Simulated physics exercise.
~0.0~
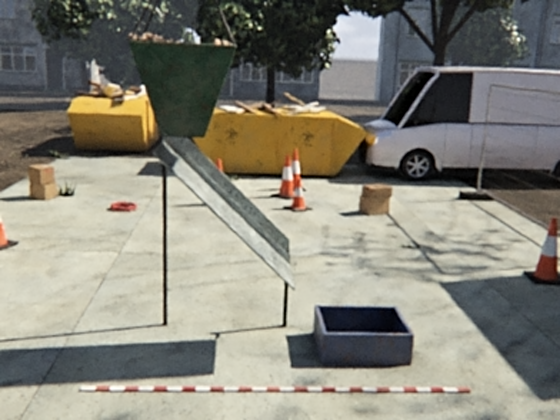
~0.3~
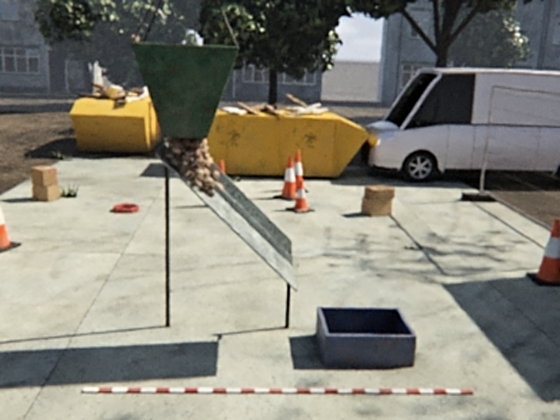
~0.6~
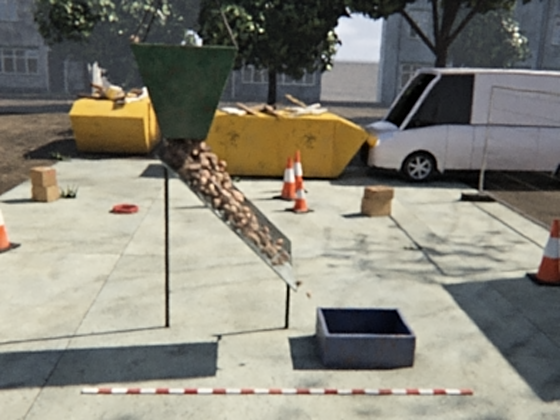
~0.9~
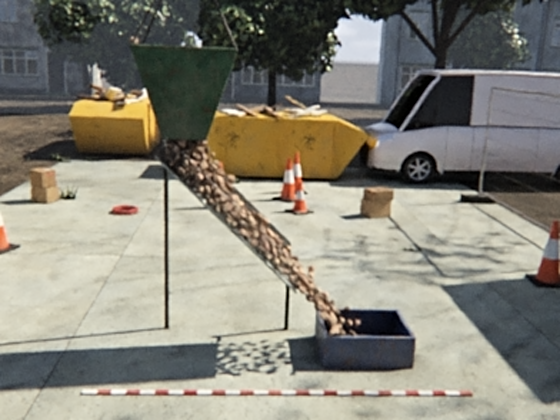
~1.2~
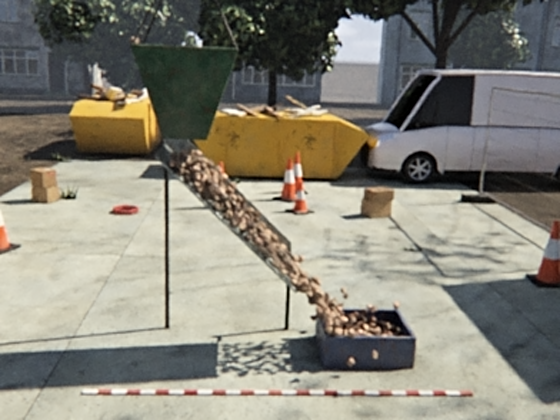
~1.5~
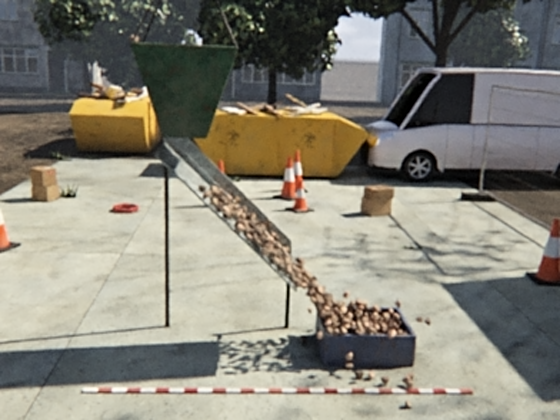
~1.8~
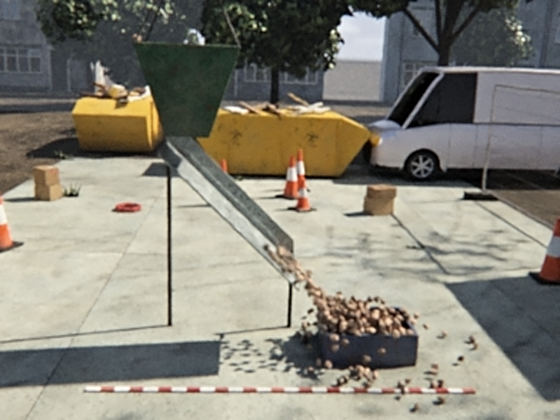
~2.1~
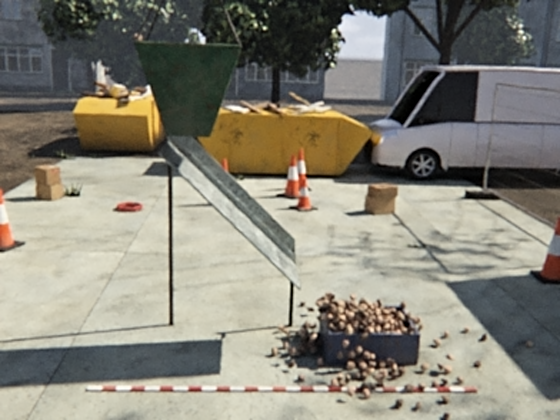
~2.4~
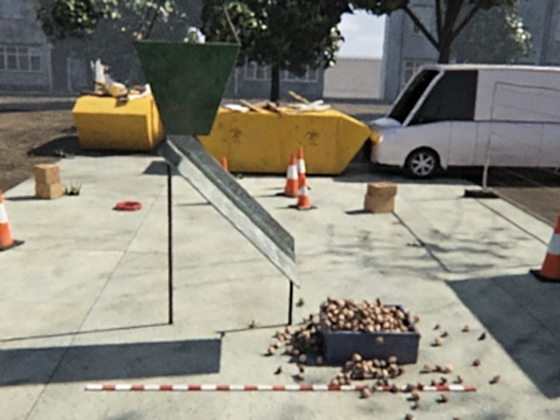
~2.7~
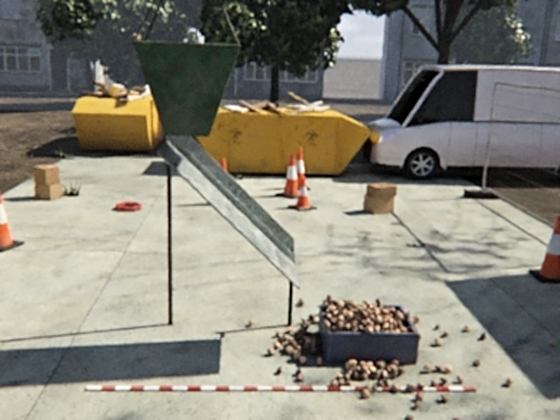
On a sunlit paved yard, seen from the side by a slightly swaying camera, a green skip full of brownish stones sits above a sloping steel chute, with a dark blue bin below to the right. Yellow skips, orange cones and a white van stand behind, and a red and white striped staff lies in front. The stones pour from the bottom of the skip, slide down the chute and drop into the bin. They heap above its rim and some spill over onto the ground. The chute empties, and most stones rest in the bin, with others scattered around it, mainly in front and to the right.
